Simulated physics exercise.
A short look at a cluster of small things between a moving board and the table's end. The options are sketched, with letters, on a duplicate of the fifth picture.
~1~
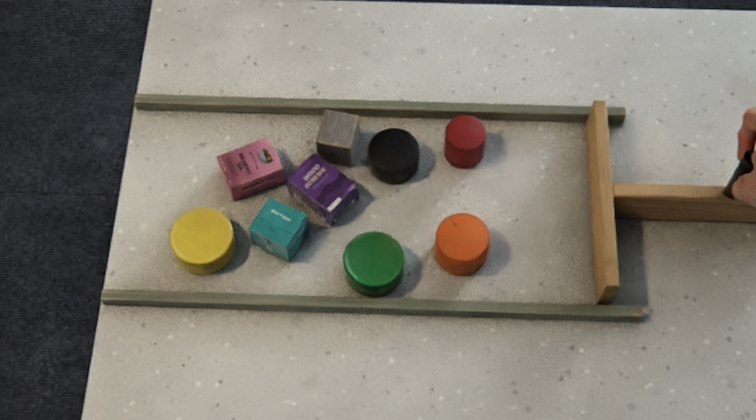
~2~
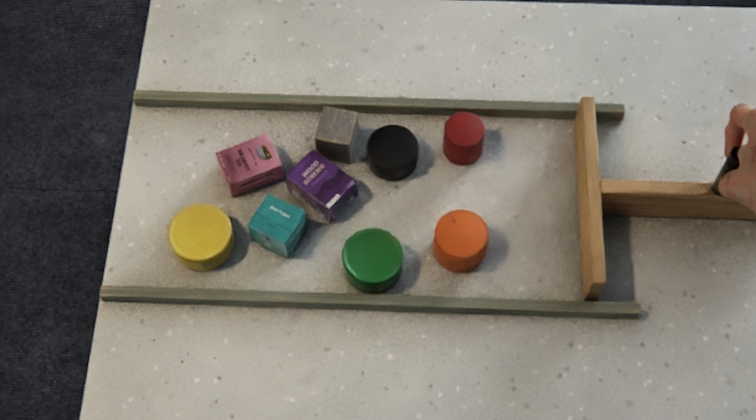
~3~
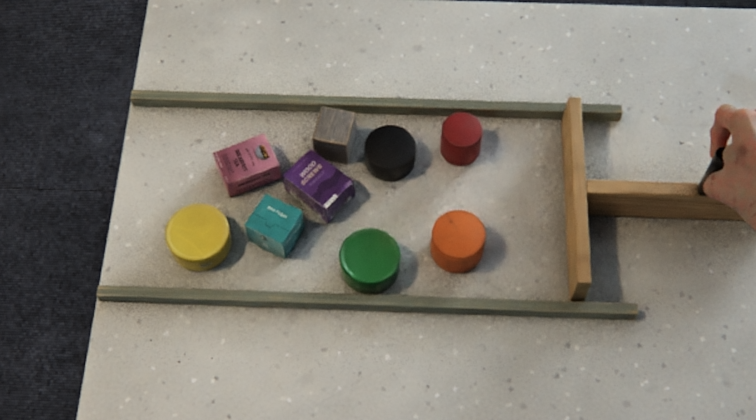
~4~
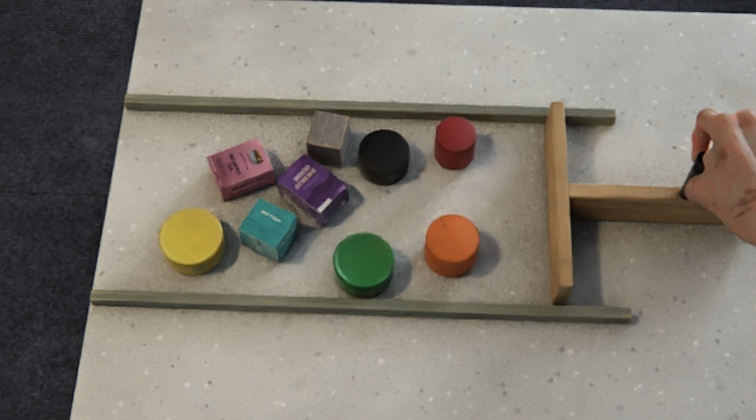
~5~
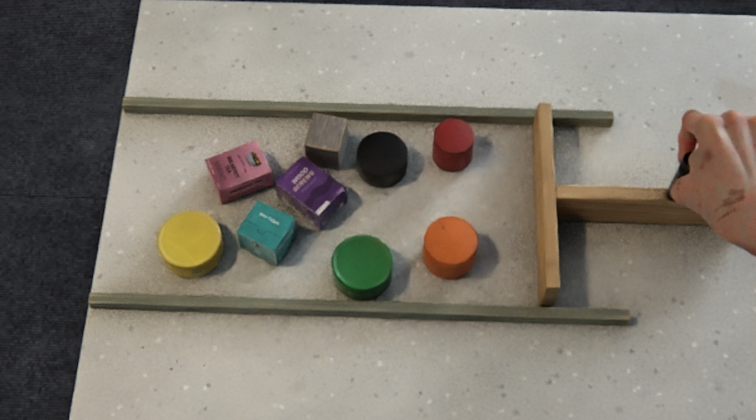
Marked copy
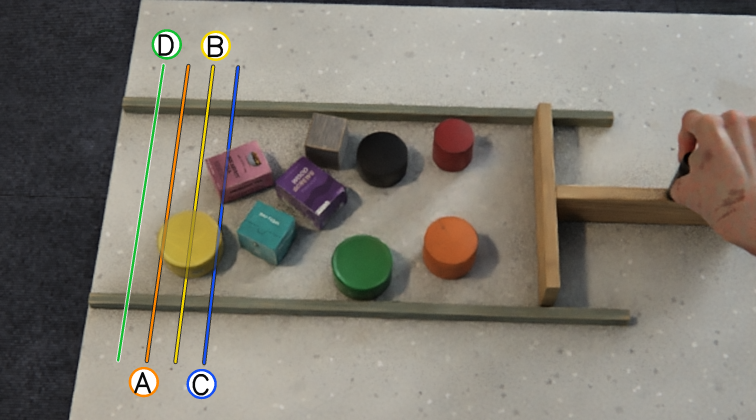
A hand slides a wooden board left between two rails toward colourful tins and boxes.
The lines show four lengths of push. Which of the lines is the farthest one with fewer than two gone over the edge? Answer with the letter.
At C, and not beyond.
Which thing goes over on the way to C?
The yellow jar goes over.
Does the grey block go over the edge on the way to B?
No.
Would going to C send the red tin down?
No.
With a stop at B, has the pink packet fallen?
Yes.
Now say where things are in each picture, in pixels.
In the first picture, grey block (338, 138); turquoise packet (280, 230); orange tin (462, 245).
In the second picture, board (594, 185); black tin (392, 154).
In the third picture, board (579, 185); purple box (319, 186).
In the fourth picture, board (562, 190); green tub (364, 265).
In the fifth picture, board (549, 191); grey block (327, 141); turquoise packet (268, 233); orange tin (450, 248).
On the marked copy, A at (169, 203); B at (196, 204); C at (222, 205); D at (143, 202).
With C. Early on, board (431, 187); green tub (346, 271); red tin (404, 141).
Further on, board (314, 184); yellow jar (173, 243); pink packet (207, 156).
At the end, board (223, 181); yellow jar over the edge; pink packet (119, 153); one fallen.
As for the rest, A drops four; B drops two; D drops five.
